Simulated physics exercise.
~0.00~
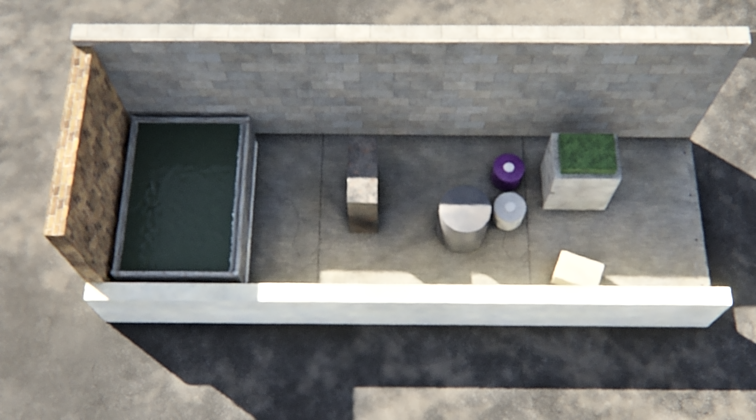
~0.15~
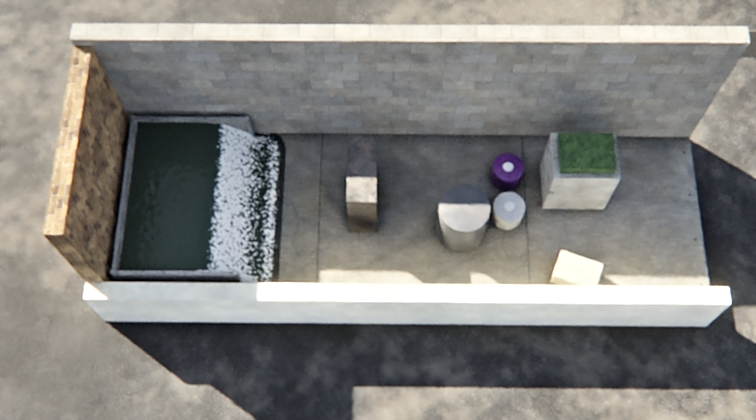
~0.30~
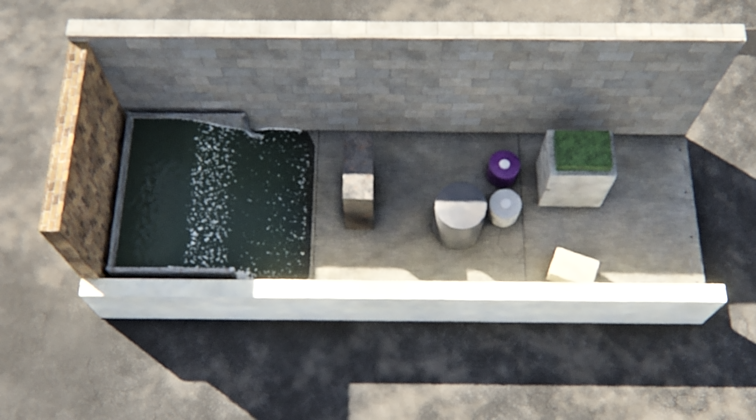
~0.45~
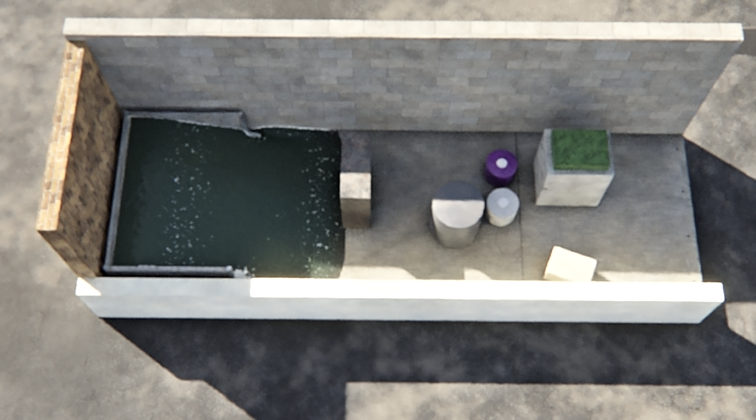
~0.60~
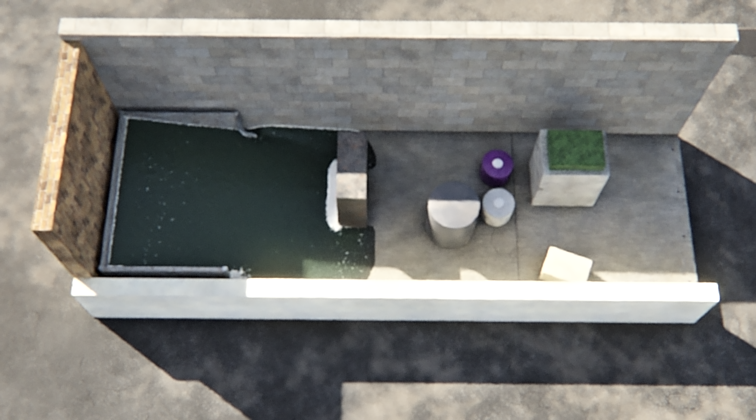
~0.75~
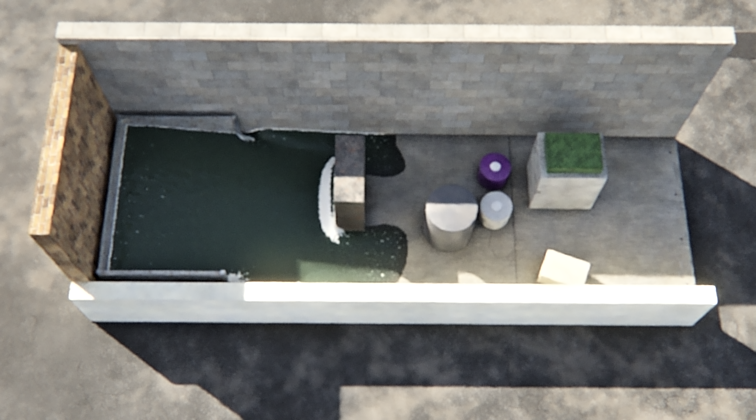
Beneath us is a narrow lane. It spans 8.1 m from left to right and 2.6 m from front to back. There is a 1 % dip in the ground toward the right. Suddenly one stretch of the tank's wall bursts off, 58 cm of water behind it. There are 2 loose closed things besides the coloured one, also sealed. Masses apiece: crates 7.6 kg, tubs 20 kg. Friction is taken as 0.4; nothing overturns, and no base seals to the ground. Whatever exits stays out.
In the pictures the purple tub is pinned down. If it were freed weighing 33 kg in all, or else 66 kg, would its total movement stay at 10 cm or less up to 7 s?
Only at 66 kg.
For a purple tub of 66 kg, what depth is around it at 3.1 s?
11 cm, roughly.
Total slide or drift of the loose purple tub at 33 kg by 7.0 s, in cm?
I'd say roughly 30 centimetres in all.
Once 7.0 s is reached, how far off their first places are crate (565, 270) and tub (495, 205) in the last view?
First named - gone out; second named - 200 cm.
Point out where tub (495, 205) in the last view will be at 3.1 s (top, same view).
Position: Approx. (548, 233).
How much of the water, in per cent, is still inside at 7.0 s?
Around 60 per cent of the water is still in there.
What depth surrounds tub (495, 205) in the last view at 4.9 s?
I'd say some 6 cm.
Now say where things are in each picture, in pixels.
In the first picture, the purple tub at (509, 168) rests on the ground; 3.6 m2 under water; 0 of 3 have shifted.
In the second picture, the purple tub at (508, 167) rests on the ground; 4.7 m2 under water; 0 of 3 have shifted.
In the third picture, the purple tub at (504, 164) rests on the ground; water covers 6.0 m2; 0 of 3 have shifted.
In the fourth picture, the purple tub at (502, 163), on the bottom; water covers 7.3 m2; 0 of 3 have shifted.
In the fifth picture, the purple tub at (497, 164) rests on the ground; water covers 8.1 m2; 0 of 3 have shifted.
In the sixth picture, the purple tub at (495, 167) rests on the ground; water covers 8.9 m2; 0 of 3 have shifted.
After 1.4 s the purple tub would be 0 cm from its start with 33 kg and 0 cm from its start with 66 kg; 2 cm of water round it then.
After 3.1 s the purple tub would be 30 cm from its start with 33 kg and 0 cm from its start with 66 kg; 11 cm of water round it then.
After 4.9 s the purple tub would be 30 cm from its start with 33 kg and 0 cm from its start with 66 kg; 6 cm of water round it then.
After 7.0 s the purple tub would be 30 cm from its start with 33 kg and 0 cm from its start with 66 kg; 5 cm of water round it then.
